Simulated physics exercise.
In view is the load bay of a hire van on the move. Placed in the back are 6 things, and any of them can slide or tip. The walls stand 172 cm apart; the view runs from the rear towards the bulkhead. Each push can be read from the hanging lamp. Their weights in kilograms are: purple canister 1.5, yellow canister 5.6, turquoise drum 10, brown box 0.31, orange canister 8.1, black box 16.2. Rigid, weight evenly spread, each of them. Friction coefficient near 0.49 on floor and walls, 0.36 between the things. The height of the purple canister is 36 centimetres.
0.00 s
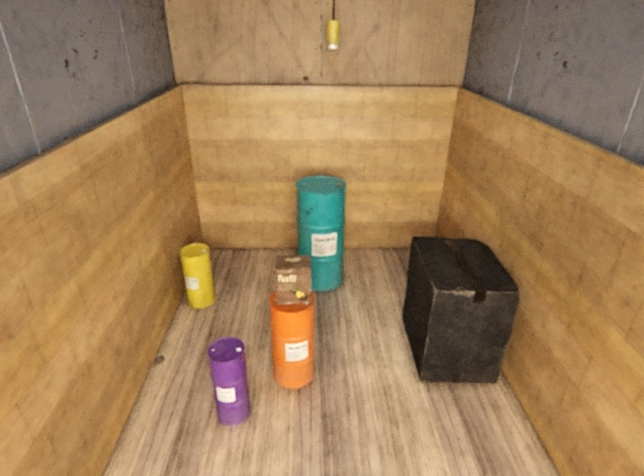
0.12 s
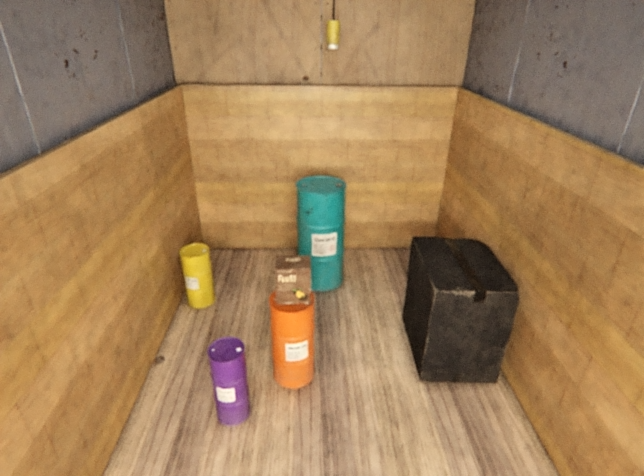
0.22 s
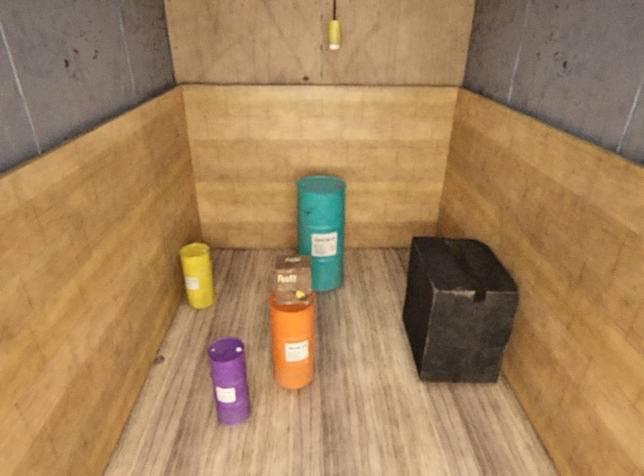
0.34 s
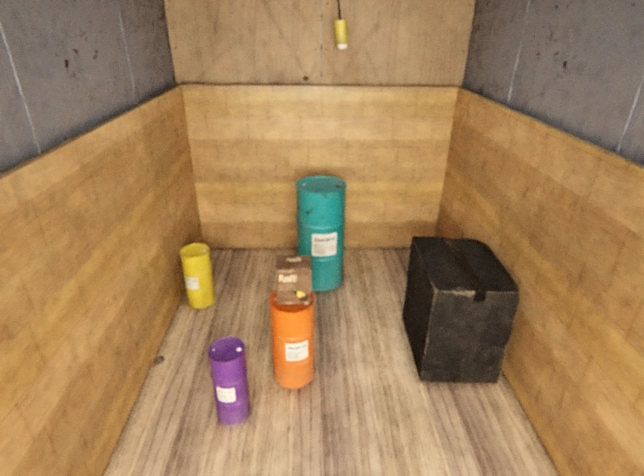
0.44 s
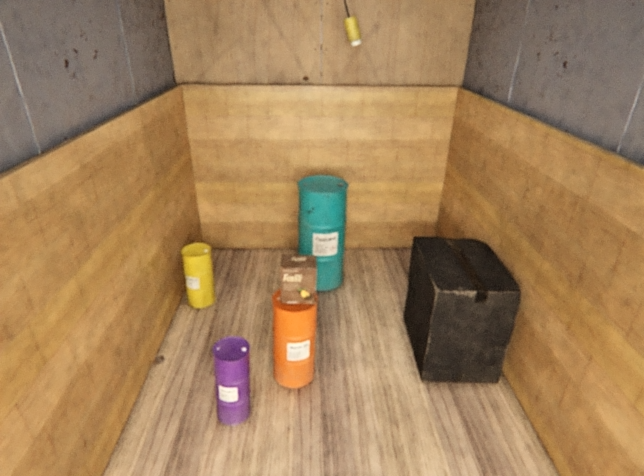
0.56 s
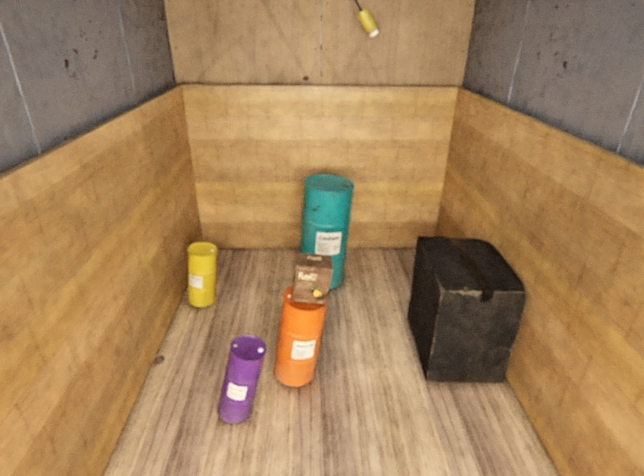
The hanging lamp swings right, then the purple canister and other containers lean right.
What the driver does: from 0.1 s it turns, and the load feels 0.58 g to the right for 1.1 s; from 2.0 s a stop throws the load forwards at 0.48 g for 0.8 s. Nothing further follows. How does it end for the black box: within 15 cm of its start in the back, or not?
Looks like it holds steady.
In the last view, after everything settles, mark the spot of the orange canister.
Its middle comes to rest around (369, 286).
By 0.86 s, push 0.58 g right; brown box now down from where it sat; black box 5 cm from its spot near (463, 307); purple canister on its side.
By 2.26 s, push 0.48 g forwards; black box 5 cm from its spot near (463, 307); purple canister on its side; yellow canister on its side.
By 2.76 s, push 0.08 g forwards; black box 5 cm from its spot near (463, 307); purple canister on its side; yellow canister on its side.
When it is over (5.0 s), down from where it sat, brown box; lying over in the back, purple canister, yellow canister, turquoise drum and orange canister; the last one within 15 cm of the start. In the last view, black box near (463, 307).
